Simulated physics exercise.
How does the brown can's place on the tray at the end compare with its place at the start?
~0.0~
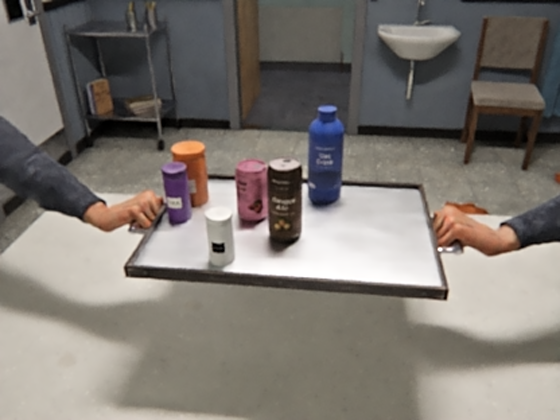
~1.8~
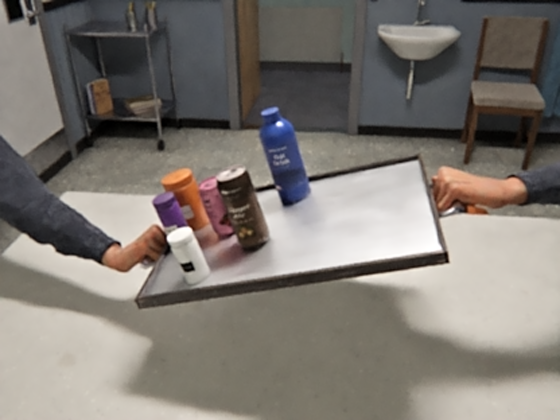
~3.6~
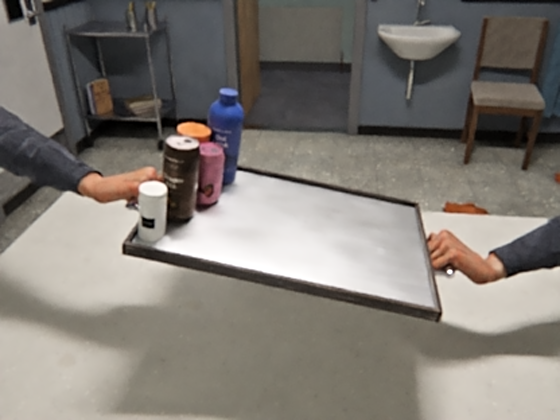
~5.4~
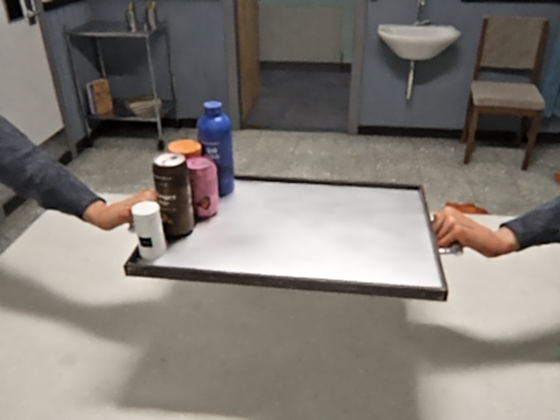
At the start the brown can stands near the middle of the tray, and by the end it stands close to the left edge.
Two hands tip a tray left, then right, then level it, leaving containers bunched left.
